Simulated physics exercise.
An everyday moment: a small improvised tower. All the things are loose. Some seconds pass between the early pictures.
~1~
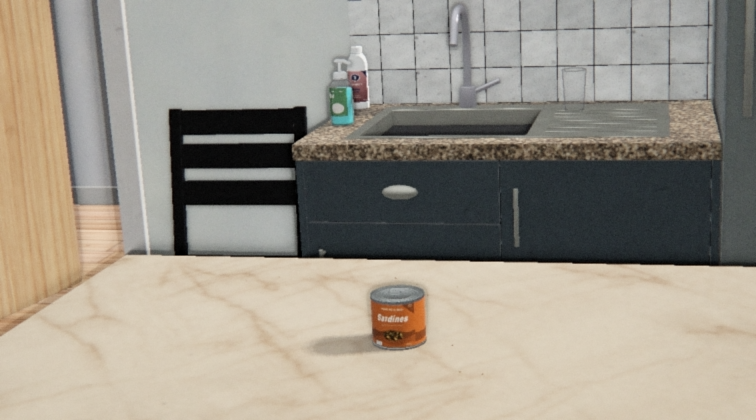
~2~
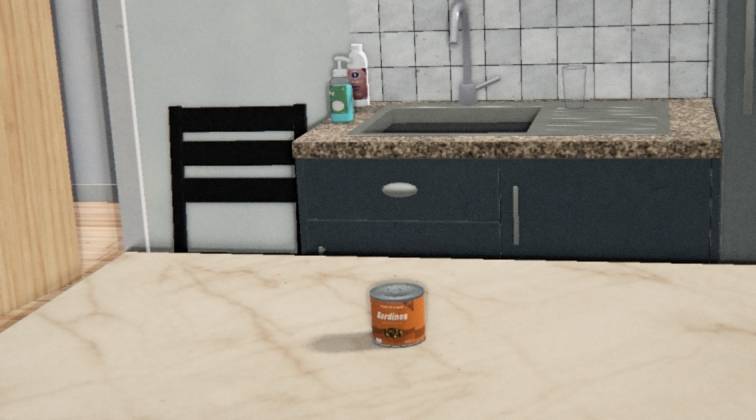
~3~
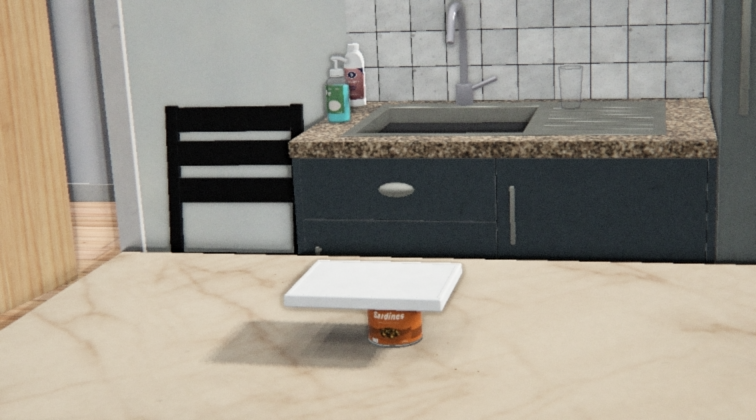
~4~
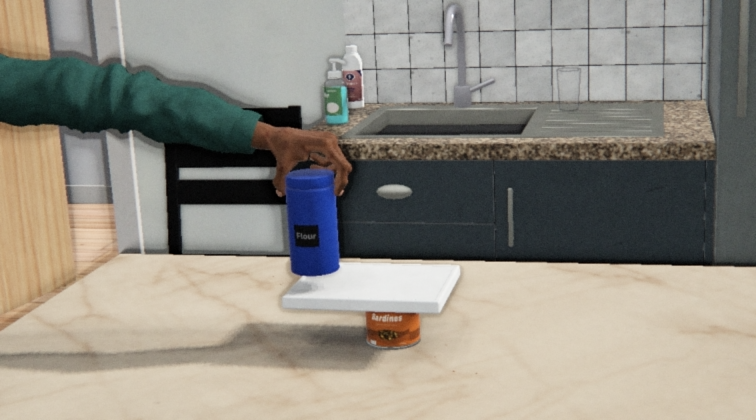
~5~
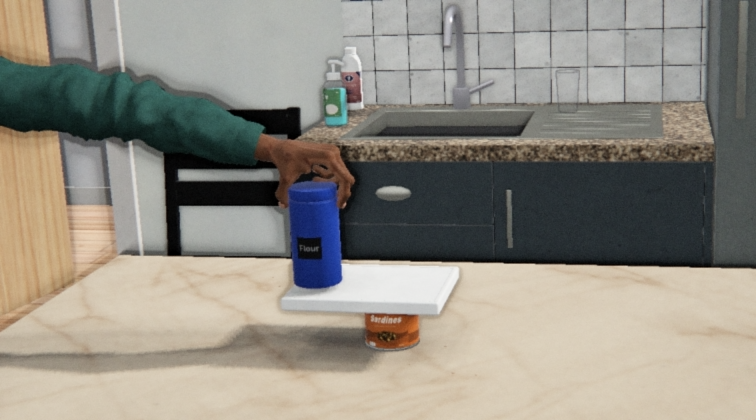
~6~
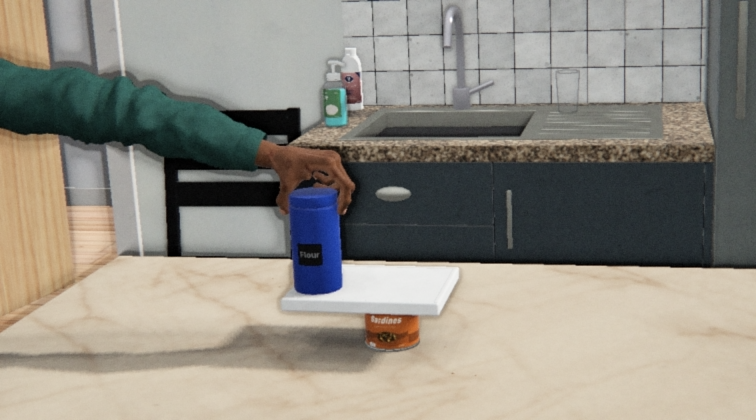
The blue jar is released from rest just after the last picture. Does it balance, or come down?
As it turns out, it loses its balance.
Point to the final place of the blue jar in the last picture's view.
Around (248, 318).
Then, 0.30 s on from there, blue jar now fallen; white lid turned 33° from how it was put.
Then, 0.40 s on from there, white lid turned 49° from how it was put.
Then, 0.60 s on from there, white lid turned 34° from how it was put.
In the end, fallen, blue jar; toppled in the stack, white lid; orange tin unmoved. At the end, from the last picture's camera, blue jar near (247, 318). The stack comes apart.
